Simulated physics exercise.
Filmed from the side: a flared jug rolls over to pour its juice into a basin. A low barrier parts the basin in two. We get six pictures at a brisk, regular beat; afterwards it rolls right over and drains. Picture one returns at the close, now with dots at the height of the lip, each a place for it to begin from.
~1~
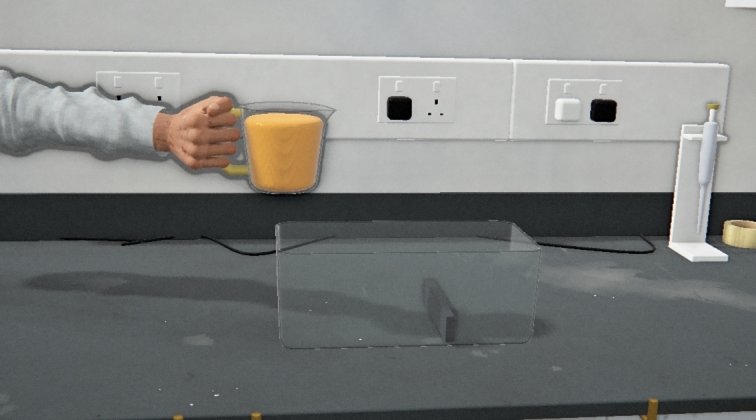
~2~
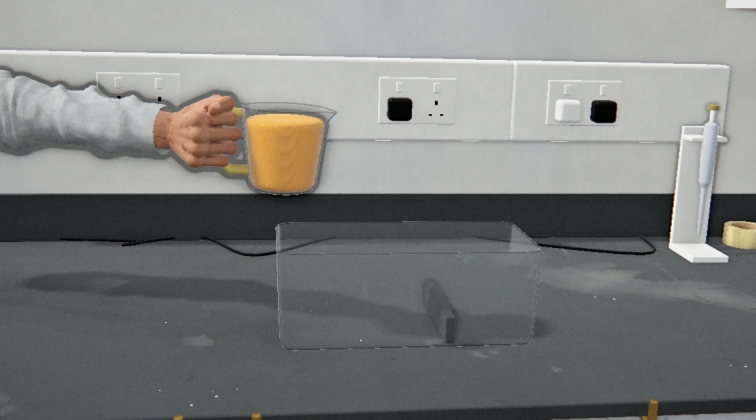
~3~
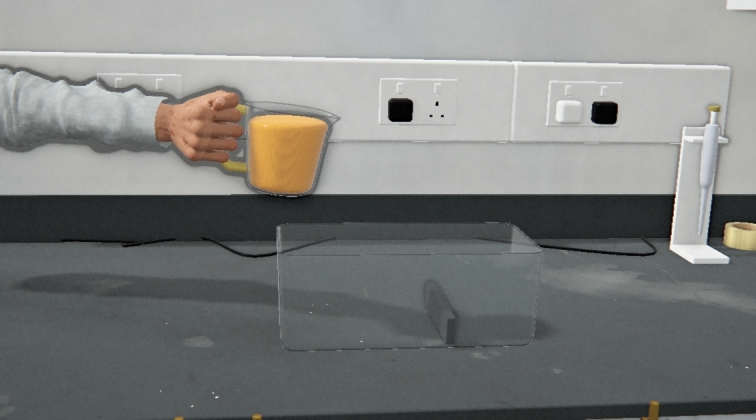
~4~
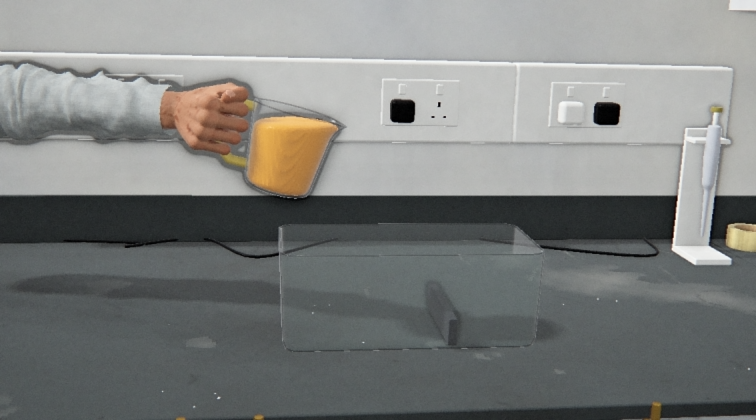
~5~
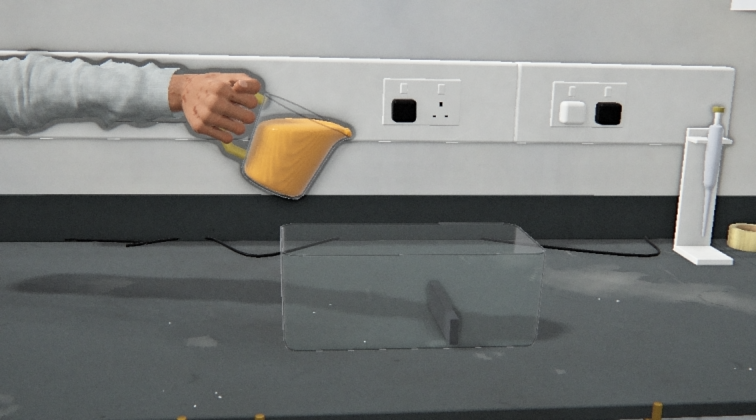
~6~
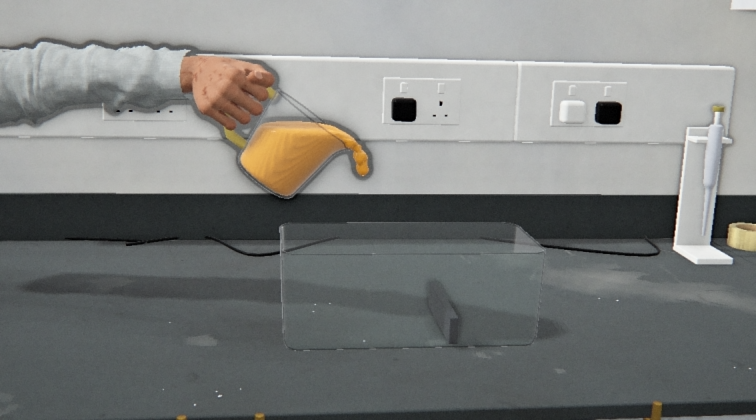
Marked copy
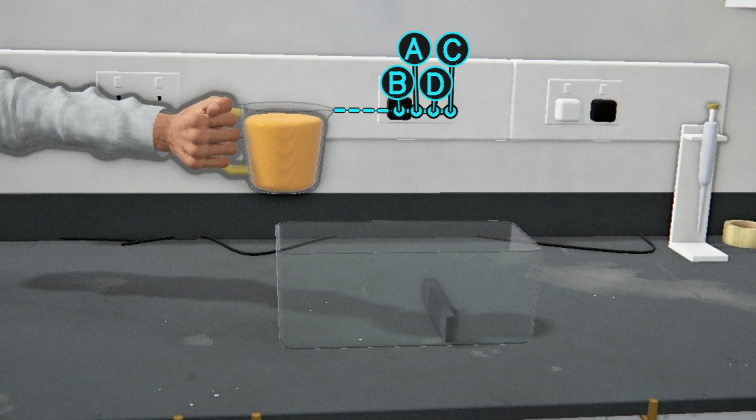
On a dark bench below wall sockets, a hand at the left holds a flared jug of orange juice upright above a clear basin with a low barrier inside. The hand tilts the jug rightward, slightly, then more steeply, and the juice slides over the lip and hangs in a short, thick tongue.
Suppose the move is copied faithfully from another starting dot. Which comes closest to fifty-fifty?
The answer is spot B.
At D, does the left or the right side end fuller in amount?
More ends on the right.
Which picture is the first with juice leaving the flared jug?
In picture 5.
On the marked copy, A at (416, 111); B at (399, 110); C at (450, 111); D at (433, 111).
If A is chosen, about 25 % ends left of the wall and 74 % right of it.
If B is chosen, about 47 % ends left of the wall and 53 % right of it.
If C is chosen, about 28 % ends left of the wall and 70 % right of it.
If D is chosen, about 19 % ends left of the wall and 80 % right of it.
